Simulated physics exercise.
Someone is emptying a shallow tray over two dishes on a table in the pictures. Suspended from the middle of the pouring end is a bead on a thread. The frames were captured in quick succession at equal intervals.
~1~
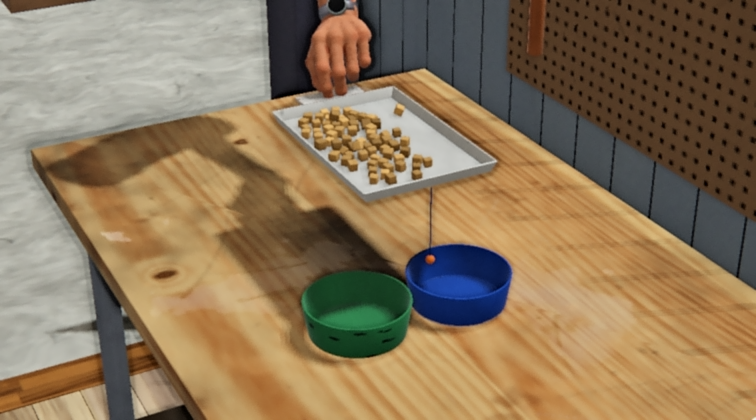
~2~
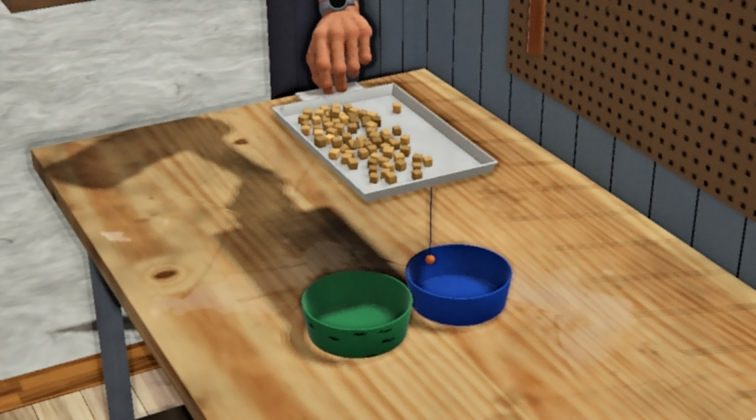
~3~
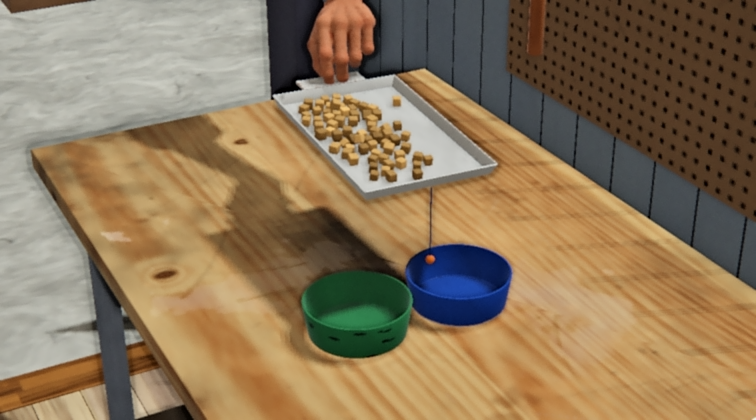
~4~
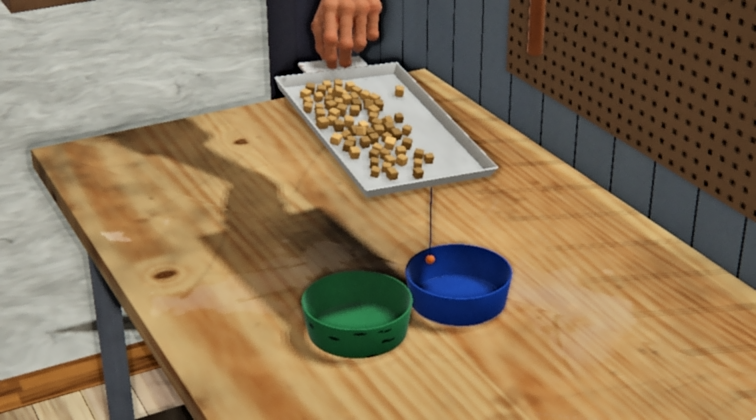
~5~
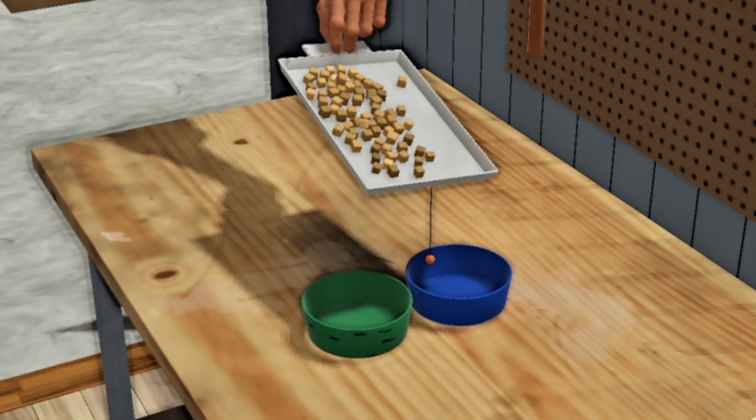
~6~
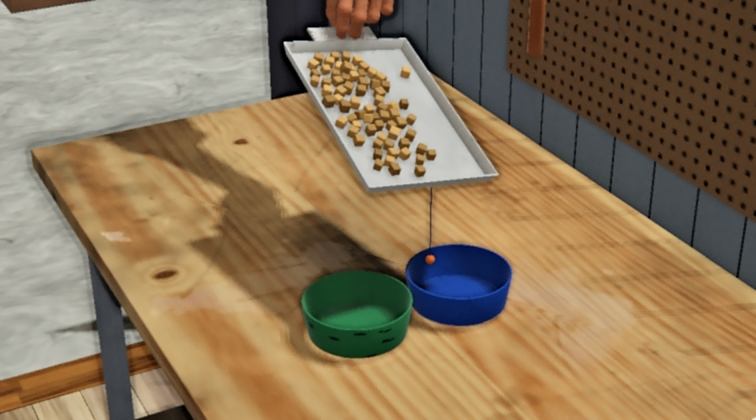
At first, a hand holds a shallow tray of small wooden cubes nearly level above a green dish and a blue dish on a wooden table. The hand then raises the tray's far end steadily, and its near edge slants slightly down to the right while a hanging orange bead stays still.
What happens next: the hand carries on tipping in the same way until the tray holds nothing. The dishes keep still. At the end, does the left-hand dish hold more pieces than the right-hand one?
No, the right-hand dish holds more.
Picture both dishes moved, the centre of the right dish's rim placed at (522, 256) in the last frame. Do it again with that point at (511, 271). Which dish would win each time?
Place 1 - the dish at right; place 2 - the dish at right.
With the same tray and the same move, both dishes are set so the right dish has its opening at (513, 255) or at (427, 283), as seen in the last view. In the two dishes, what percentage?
You'd get near 80 percent first and near 20 percent next.
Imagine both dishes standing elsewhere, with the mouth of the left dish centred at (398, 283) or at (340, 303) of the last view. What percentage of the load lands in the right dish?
First position: Some 70 %; second position: Some 50 %.
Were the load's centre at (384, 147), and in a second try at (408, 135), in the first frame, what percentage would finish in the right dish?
First case around 70 %, second case around 60 %.
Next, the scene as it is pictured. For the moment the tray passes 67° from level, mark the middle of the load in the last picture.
Look close to (465, 162) in the last picture.
Just after the last frame, tray tipped steeply; the larger part on the tray; roughly a quarter in the air.
A moment on, tray tipped past a quarter turn; roughly half in the right dish; roughly half outside both; just a few in the air.
Further on, tray tipped past a quarter turn; roughly half in the right dish; roughly half outside both.
When it is over, tray tipped past a quarter turn; not one in the left dish; roughly half in the right dish; roughly half outside both.
